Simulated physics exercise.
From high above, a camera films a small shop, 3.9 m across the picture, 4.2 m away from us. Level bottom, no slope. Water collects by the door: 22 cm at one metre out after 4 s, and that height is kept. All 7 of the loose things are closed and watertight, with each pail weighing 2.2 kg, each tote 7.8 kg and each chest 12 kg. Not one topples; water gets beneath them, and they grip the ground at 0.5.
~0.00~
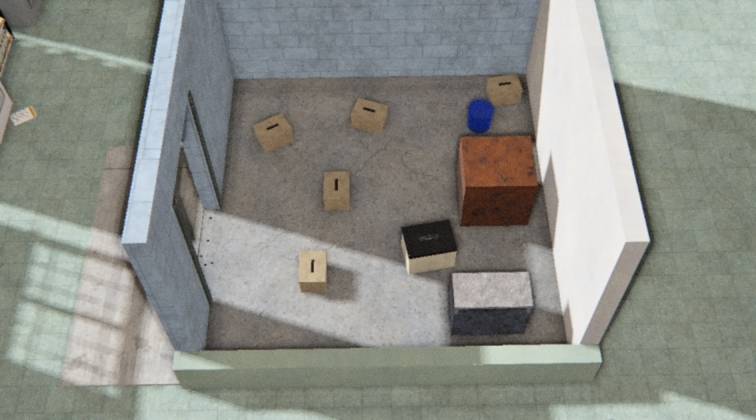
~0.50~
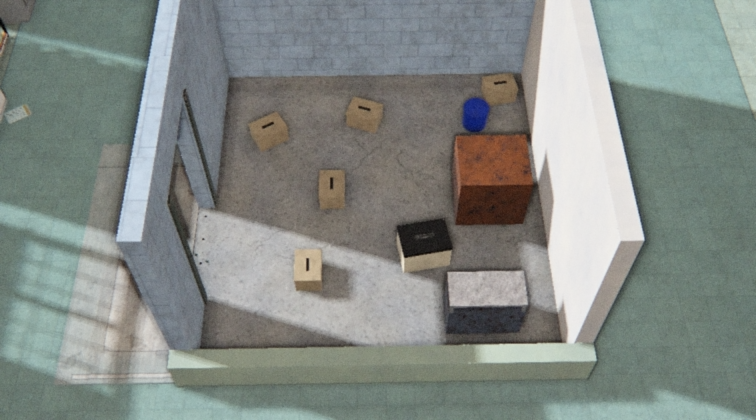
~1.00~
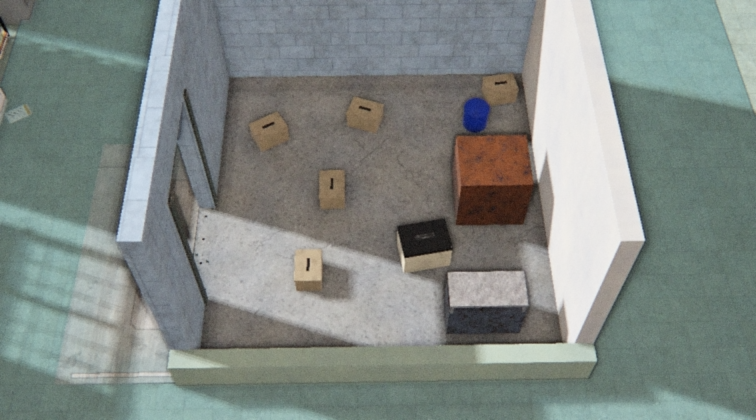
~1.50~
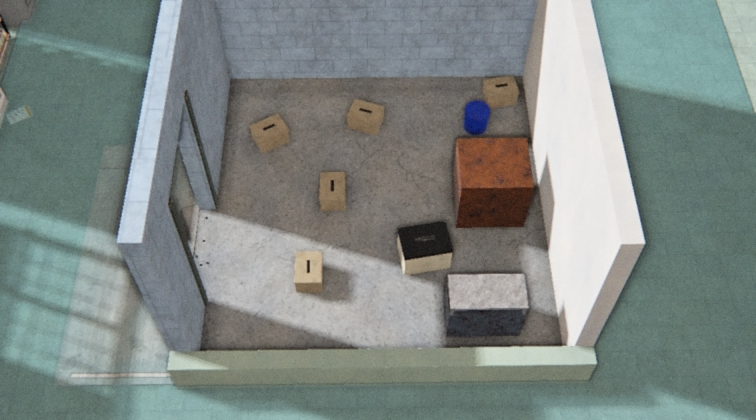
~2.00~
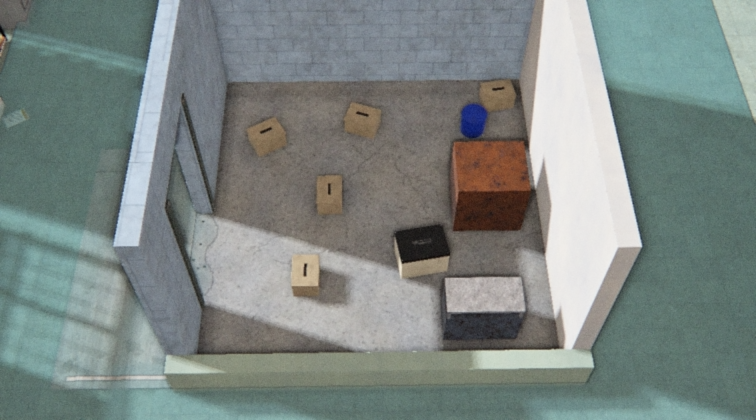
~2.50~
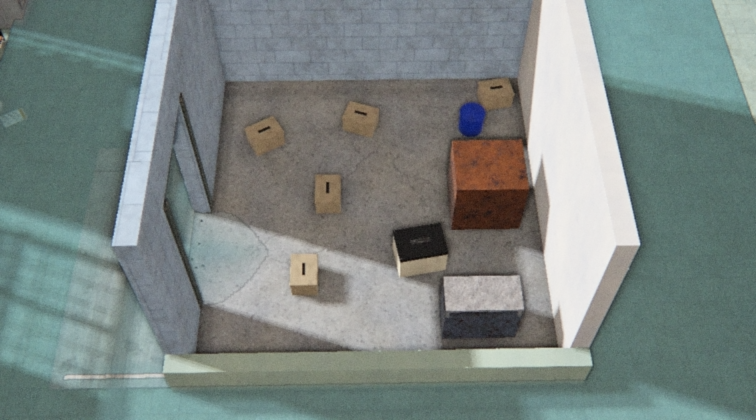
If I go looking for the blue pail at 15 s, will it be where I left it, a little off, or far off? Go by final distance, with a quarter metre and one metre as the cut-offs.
You will find it a little off.
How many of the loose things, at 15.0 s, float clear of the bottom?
At that time, 7.
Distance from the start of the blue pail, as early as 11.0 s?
I'd put it at around 40 cm.
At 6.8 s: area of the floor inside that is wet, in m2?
Wet area: Approx. 14 m2.
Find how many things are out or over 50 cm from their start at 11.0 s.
Tally at that time: 3.
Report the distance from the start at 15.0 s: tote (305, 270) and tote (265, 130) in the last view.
In turn: 250 cm, 140 cm.
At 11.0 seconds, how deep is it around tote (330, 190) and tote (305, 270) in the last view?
12 and 15 cm.
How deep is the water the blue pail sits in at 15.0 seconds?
Depth: About 14 cm.
After 3.5 s the blue pail is near (473, 112), 0.0 m from its start, aground; 0 afloat.
After 6.8 s the blue pail is near (481, 104), 0.2 m from its start, aground; 3 afloat.
After 11.0 s the blue pail is near (488, 89), 0.4 m from its start, afloat; 6 afloat.
After 15.0 s the blue pail is near (508, 111), 0.4 m from its start, afloat; 7 afloat.
